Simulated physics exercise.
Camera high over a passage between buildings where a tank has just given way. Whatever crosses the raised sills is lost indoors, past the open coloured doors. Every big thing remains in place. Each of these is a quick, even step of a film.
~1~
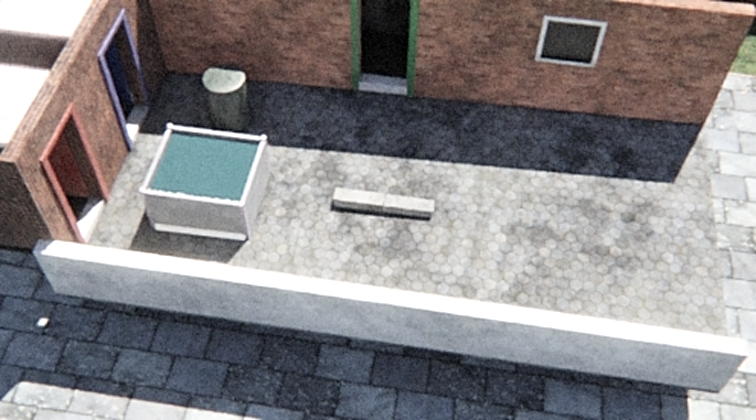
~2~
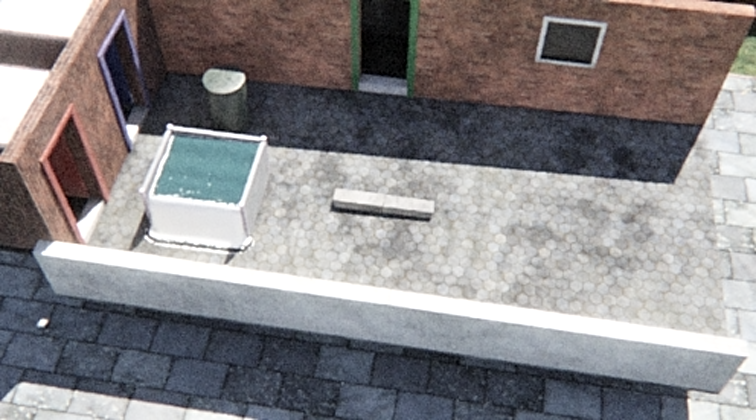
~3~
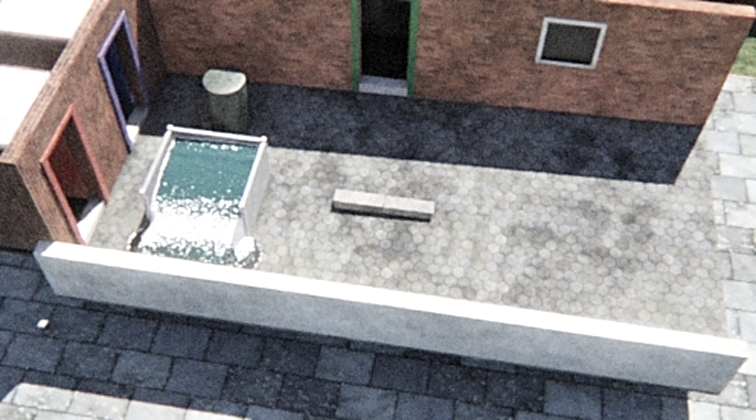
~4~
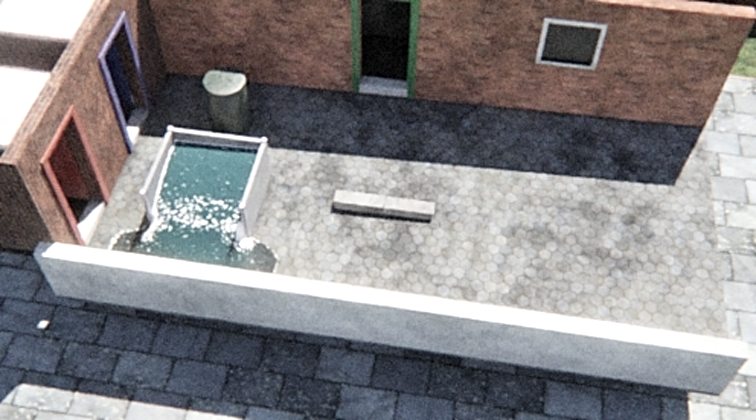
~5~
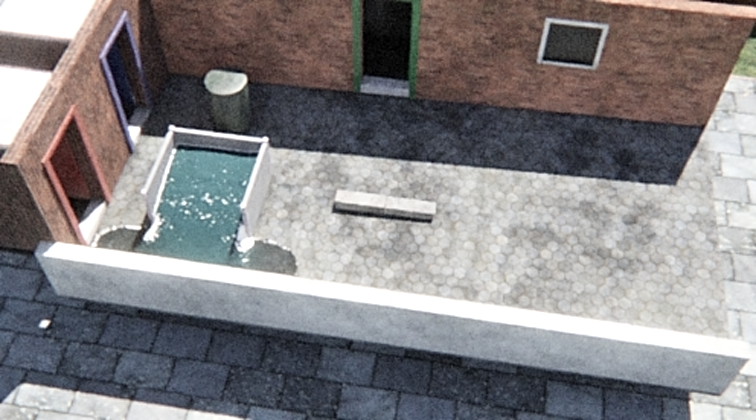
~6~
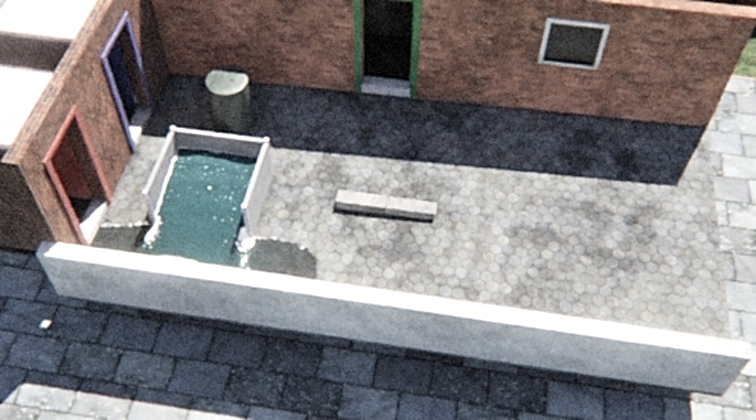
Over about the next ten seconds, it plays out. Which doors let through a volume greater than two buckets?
Checking each one: The green door lets through less or just two; the blue door lets through less or just two; the red door lets through more.
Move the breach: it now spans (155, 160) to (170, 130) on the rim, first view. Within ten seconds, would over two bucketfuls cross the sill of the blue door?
The blue one goes past it.
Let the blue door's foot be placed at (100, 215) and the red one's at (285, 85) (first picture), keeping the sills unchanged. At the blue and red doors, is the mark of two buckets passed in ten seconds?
I'd say the blue door breaks the limit and the red door keeps within limits.
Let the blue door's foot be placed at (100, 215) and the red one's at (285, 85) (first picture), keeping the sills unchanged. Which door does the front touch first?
The blue door.
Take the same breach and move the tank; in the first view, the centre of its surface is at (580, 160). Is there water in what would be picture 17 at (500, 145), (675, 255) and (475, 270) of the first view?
Spared, spared, soaked.
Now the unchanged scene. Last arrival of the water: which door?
My answer is the door marked green.
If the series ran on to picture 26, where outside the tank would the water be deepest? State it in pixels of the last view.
I would point to (165, 86).
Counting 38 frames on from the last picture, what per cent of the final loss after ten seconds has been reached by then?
Near 80 in a hundred.
A moment on, water covers 15 % of the floor; the green door not reached, the blue door not reached, the red door wet at the sill, nothing in.
Next, water covers 30 % of the floor; the green door not reached, the blue door wet at the sill, nothing in, the red door over two buckets in.
Then, water covers 50 % of the floor; the green door not reached, the blue door wet at the sill, nothing in, the red door over two buckets in.
Later, water covers 70 % of the floor; the green door wet at the sill, nothing in, the blue door wet at the sill, nothing in, the red door far over two buckets in.
In the end, water covers 65 % of the floor; the green door wet at the sill, nothing in, the blue door wet at the sill, nothing in, the red door far over two buckets in.
